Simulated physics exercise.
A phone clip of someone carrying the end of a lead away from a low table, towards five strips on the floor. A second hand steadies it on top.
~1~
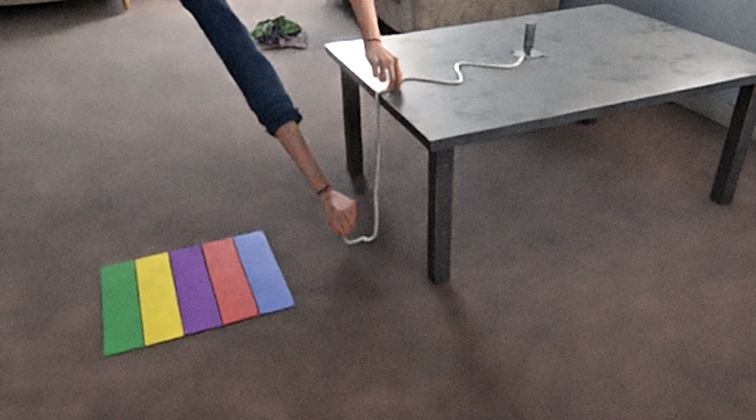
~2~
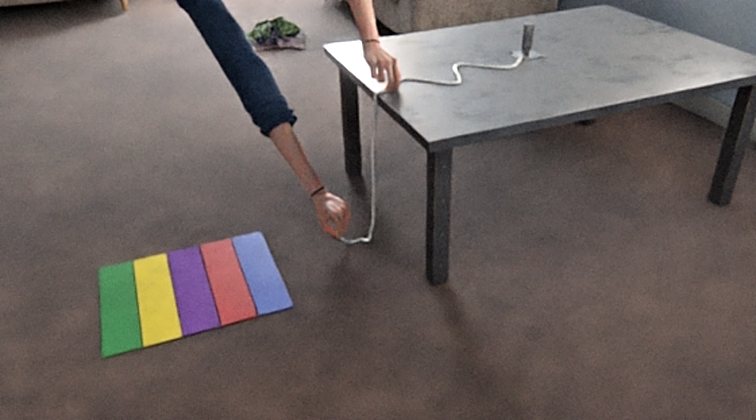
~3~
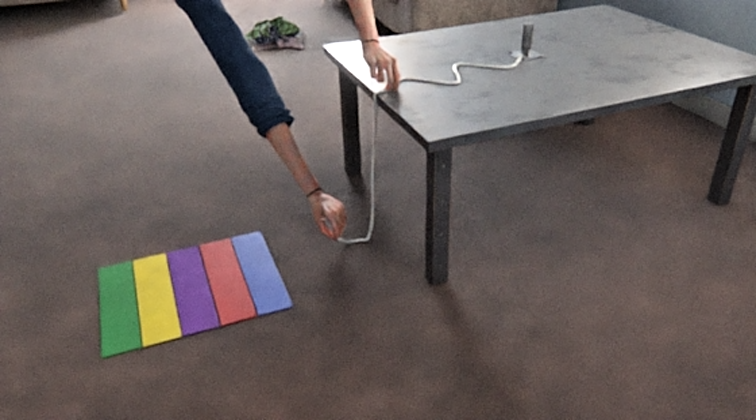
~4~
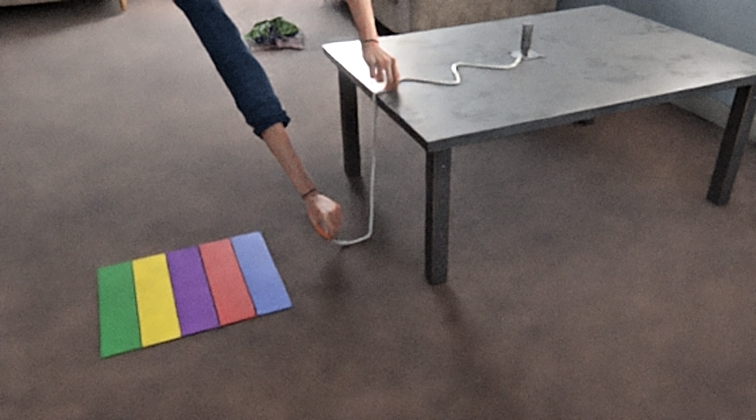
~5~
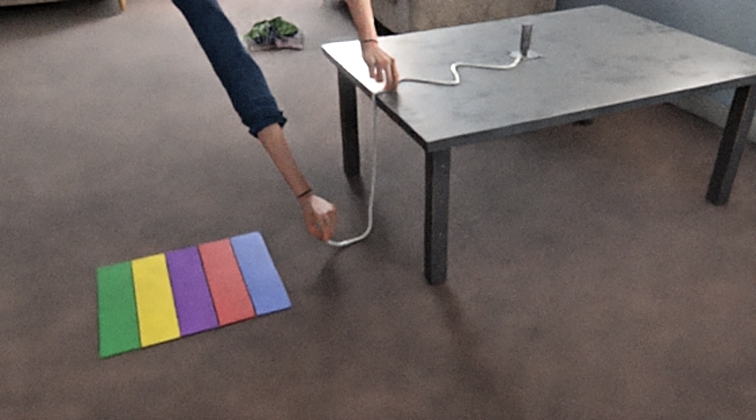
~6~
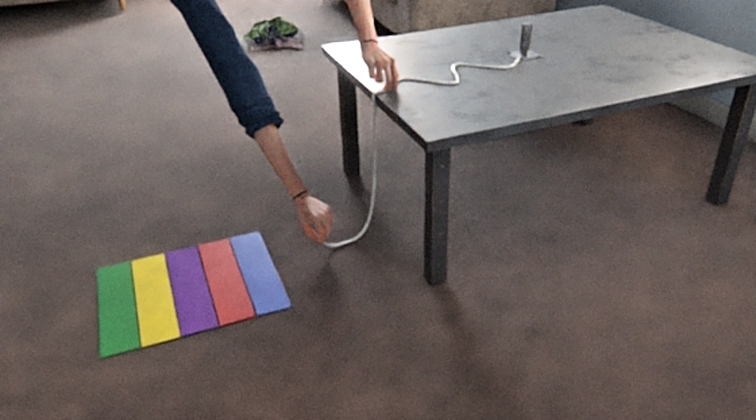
In a carpeted room, one hand rests at the corner of a low grey table where a white lead runs across the top and hangs over the edge. The other hand, holding the lead's end near the floor, moves slightly left, towards five coloured strips, and the hanging lead shifts a little.
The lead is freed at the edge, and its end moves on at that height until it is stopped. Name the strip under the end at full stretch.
The end stops over the yellow strip.
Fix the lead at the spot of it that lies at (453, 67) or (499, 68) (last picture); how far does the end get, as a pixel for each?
Try by try, around (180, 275) and (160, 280).
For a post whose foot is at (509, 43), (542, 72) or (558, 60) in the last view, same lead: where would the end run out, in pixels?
The places are (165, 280), (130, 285) and (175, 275).
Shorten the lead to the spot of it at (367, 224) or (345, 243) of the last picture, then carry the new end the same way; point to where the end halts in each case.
About (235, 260) and (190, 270).
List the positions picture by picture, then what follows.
The first frame shows end (344, 234); blue (272, 294); red (237, 304); purple (200, 313); yellow (162, 323); green (123, 334).
The second frame shows end (337, 236); lead through (514, 66) (455, 69) (427, 81) (377, 96) (373, 161) (373, 221).
The third frame shows end (333, 237).
The fourth frame shows end (328, 238); lead through (512, 66) (454, 69) (426, 81) (376, 96) (374, 160) (371, 221).
The fifth frame shows end (324, 239).
The sixth frame shows end (319, 240); lead through (512, 66) (453, 69) (425, 81) (375, 96) (375, 160) (368, 222).
Soon after, end near (218, 265); over red.
Then, end near (174, 275); over purple.
At full stretch, end near (147, 282); over yellow. It gets as far as the yellow strip.
